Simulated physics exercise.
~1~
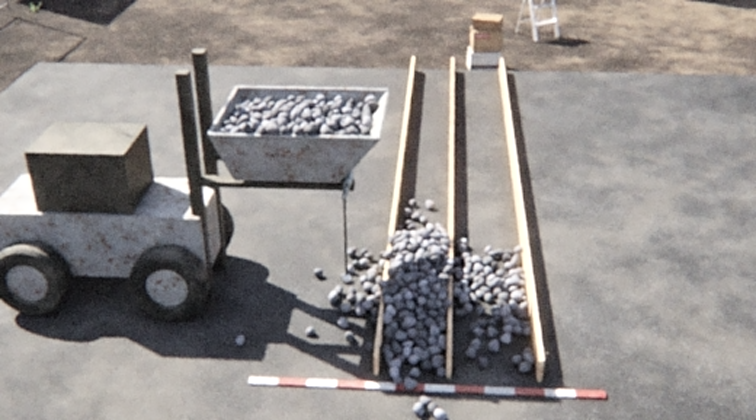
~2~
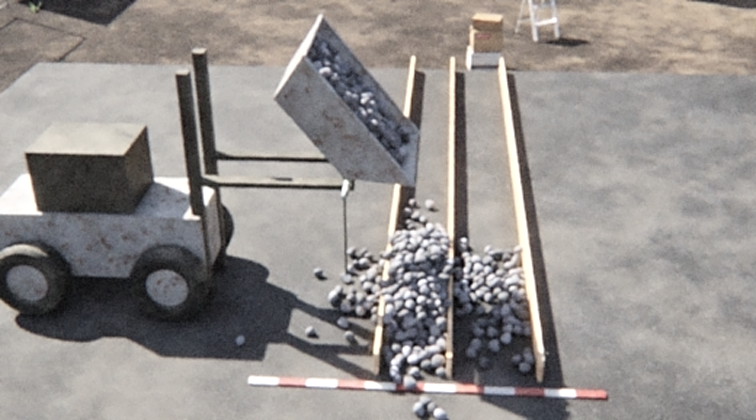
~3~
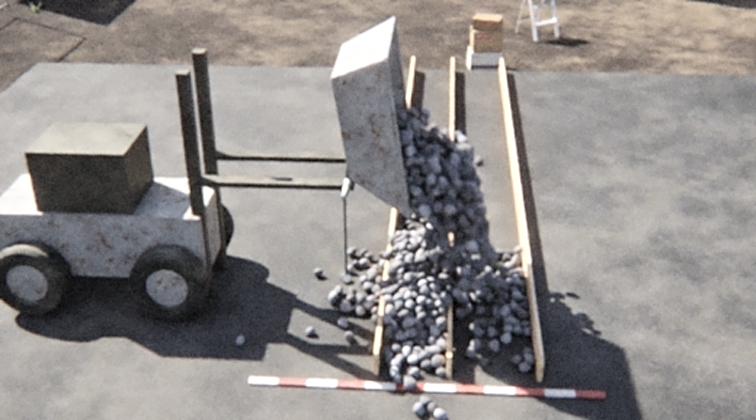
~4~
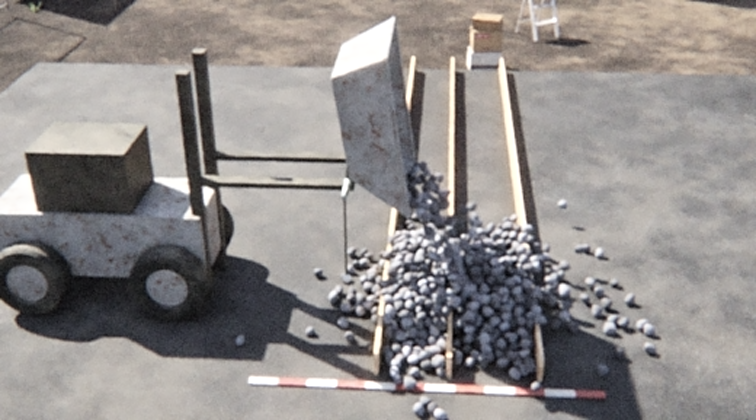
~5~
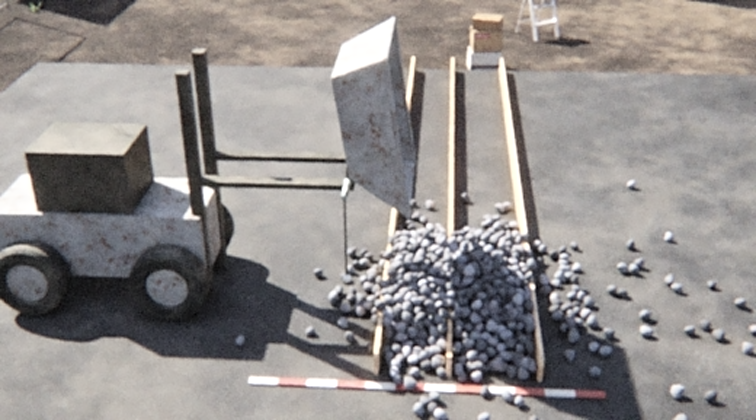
Forklift tipping a skip of grey cobbles onto an existing heap between wooden planks, stones spilling over and scattering to the right.
